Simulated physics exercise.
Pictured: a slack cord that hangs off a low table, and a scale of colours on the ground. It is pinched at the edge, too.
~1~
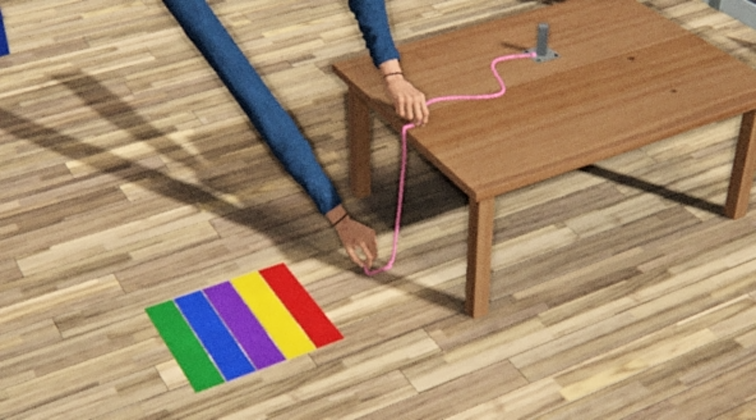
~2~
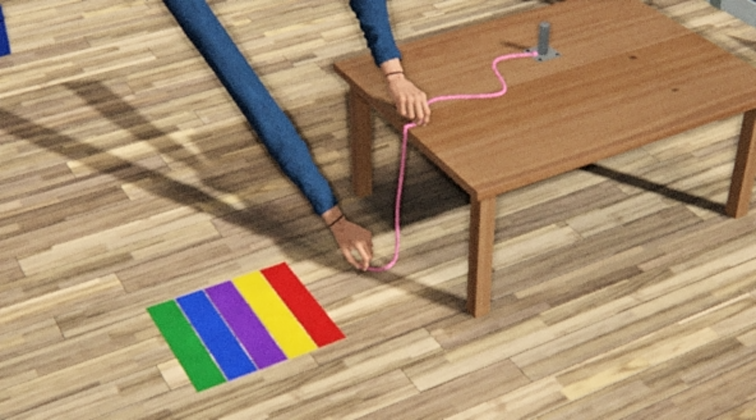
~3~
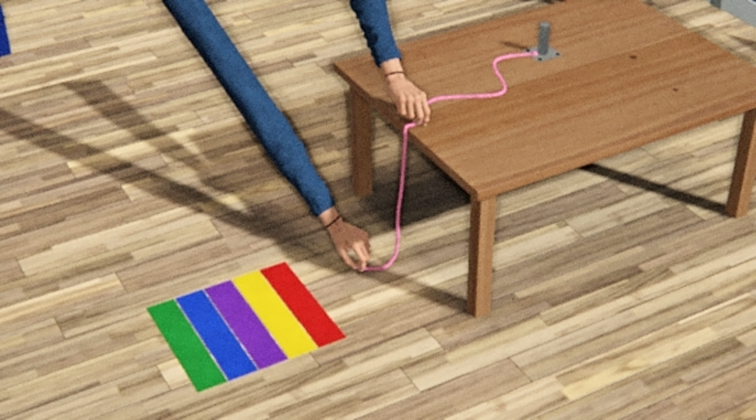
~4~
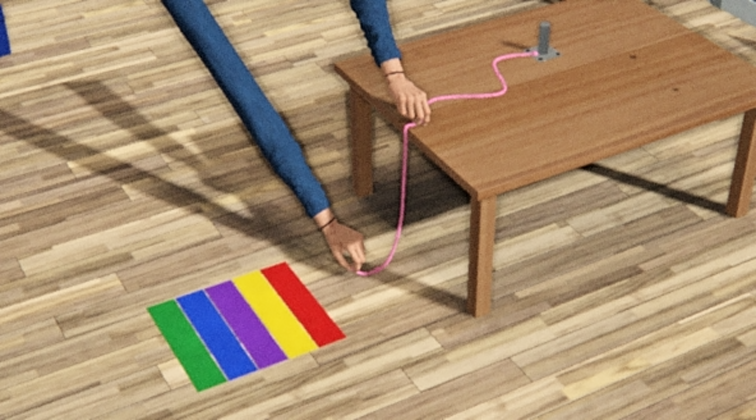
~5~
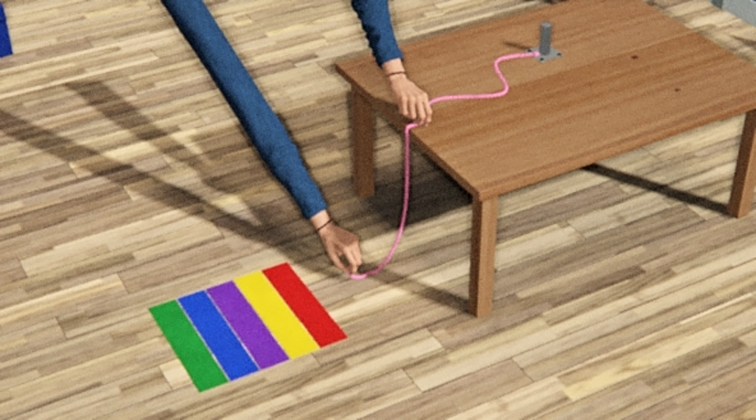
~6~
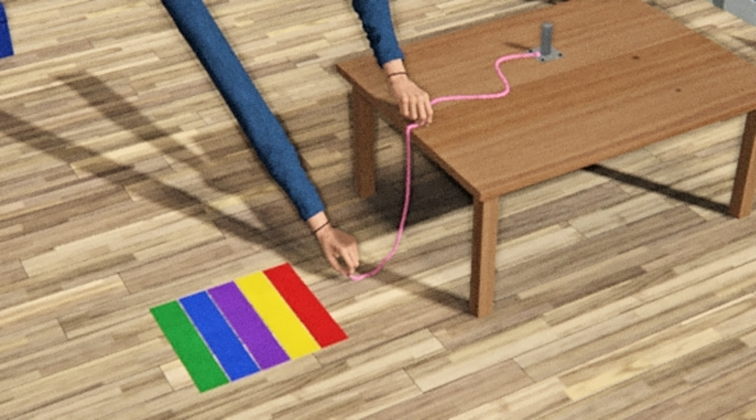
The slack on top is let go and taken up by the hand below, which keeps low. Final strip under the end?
Blue.
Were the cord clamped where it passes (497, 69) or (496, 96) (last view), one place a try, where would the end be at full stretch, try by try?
Try by try: (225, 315), (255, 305).
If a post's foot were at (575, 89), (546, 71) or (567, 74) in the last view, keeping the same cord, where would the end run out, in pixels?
Around (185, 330), (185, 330) and (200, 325).
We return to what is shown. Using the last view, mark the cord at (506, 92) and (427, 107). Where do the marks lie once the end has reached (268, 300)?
Near (465, 92) and (402, 129).
Soon after, end near (268, 300); over yellow.
Then, end near (234, 313); over purple.
At full stretch, end near (213, 320); over blue. It gets as far as the blue strip.
